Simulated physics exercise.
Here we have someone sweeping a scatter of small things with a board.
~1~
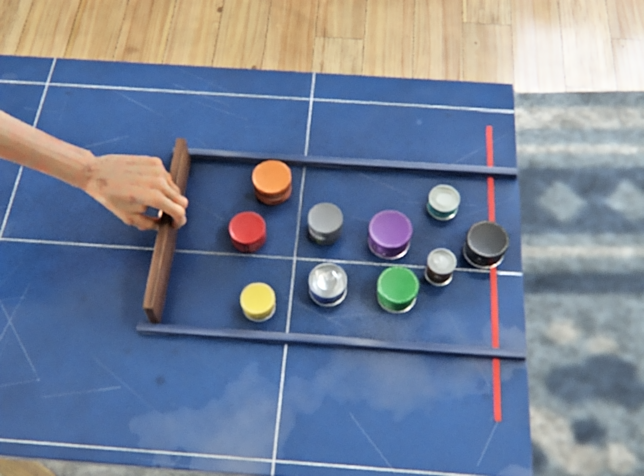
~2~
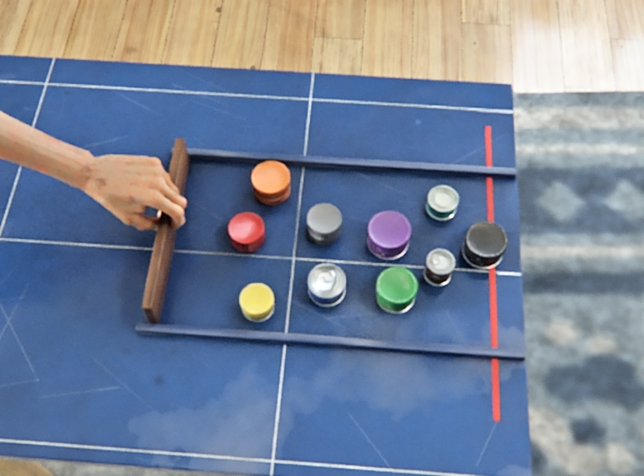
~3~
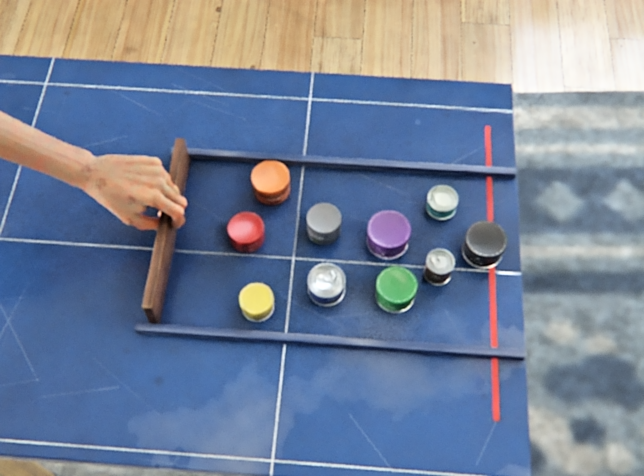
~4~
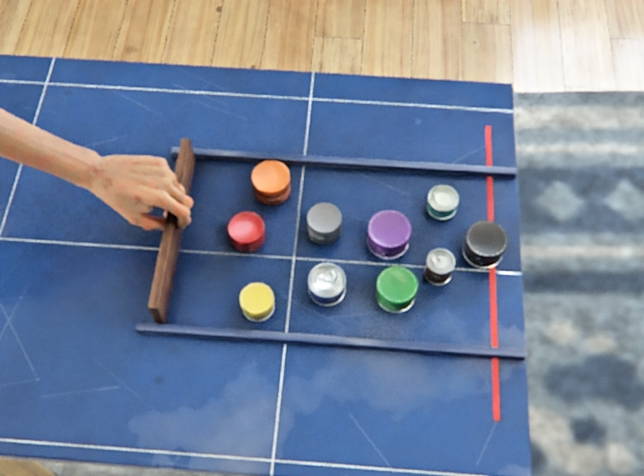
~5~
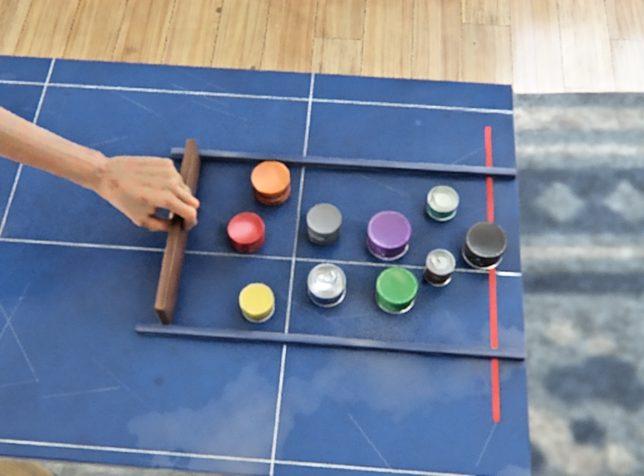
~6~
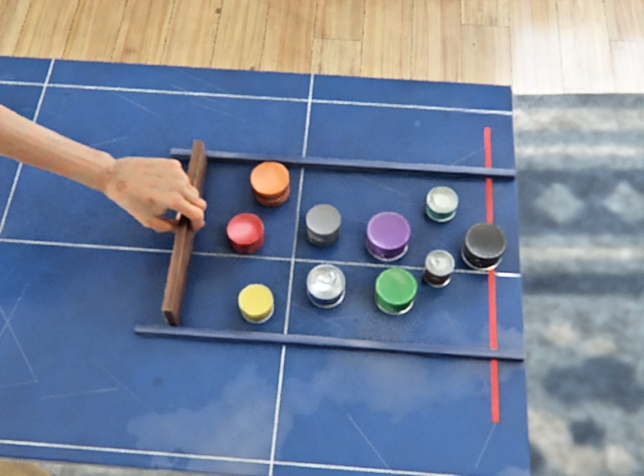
Hand sliding a wooden board slightly right between two rails on a blue table, toward colourful round containers that stay still.
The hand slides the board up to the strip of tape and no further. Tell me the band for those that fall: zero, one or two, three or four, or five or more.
The number that fall off is five or more.
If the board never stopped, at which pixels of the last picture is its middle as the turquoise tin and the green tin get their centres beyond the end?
Its middle is around (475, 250) and around (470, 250).
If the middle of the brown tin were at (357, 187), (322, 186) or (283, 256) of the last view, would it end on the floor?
The brown tin goes over; drops off; does not fall.
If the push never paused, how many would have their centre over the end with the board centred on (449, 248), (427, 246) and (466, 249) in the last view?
The counts: 1, 0 and 1.
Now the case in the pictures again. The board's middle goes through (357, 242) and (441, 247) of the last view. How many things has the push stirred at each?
The counts are 7 and 10.
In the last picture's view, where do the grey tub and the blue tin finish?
The grey tub stops around (509, 220); the blue tin around (512, 301).
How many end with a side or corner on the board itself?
In contact: 5.
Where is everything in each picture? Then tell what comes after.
Black tin (486, 245); turquoise tin (443, 203); brown tin (440, 267); board (169, 228); tape (493, 259), in the first frame.
Turquoise tin (442, 203); blue tin (327, 285), in the second frame.
Brown tin (439, 267); orange tub (271, 183), in the third frame.
Black tin (485, 245); red tub (247, 232), in the fourth frame.
Turquoise tin (442, 203); green tin (396, 291), in the fifth frame.
Black tin (484, 246); turquoise tin (441, 204); brown tin (438, 269); board (186, 230); tape (491, 260), in the sixth frame.
Soon after, none off yet; black tin at rest near (484, 246); turquoise tin at rest near (441, 204); brown tin at rest near (438, 269).
Then, none off yet; black tin moved about its own width near (525, 255); turquoise tin moved about its own width near (483, 209); brown tin moved well along near (483, 280).
By the end, the number that fall off is five or more; fallen, purple tin, green tin, brown tin, turquoise tin and black tin.
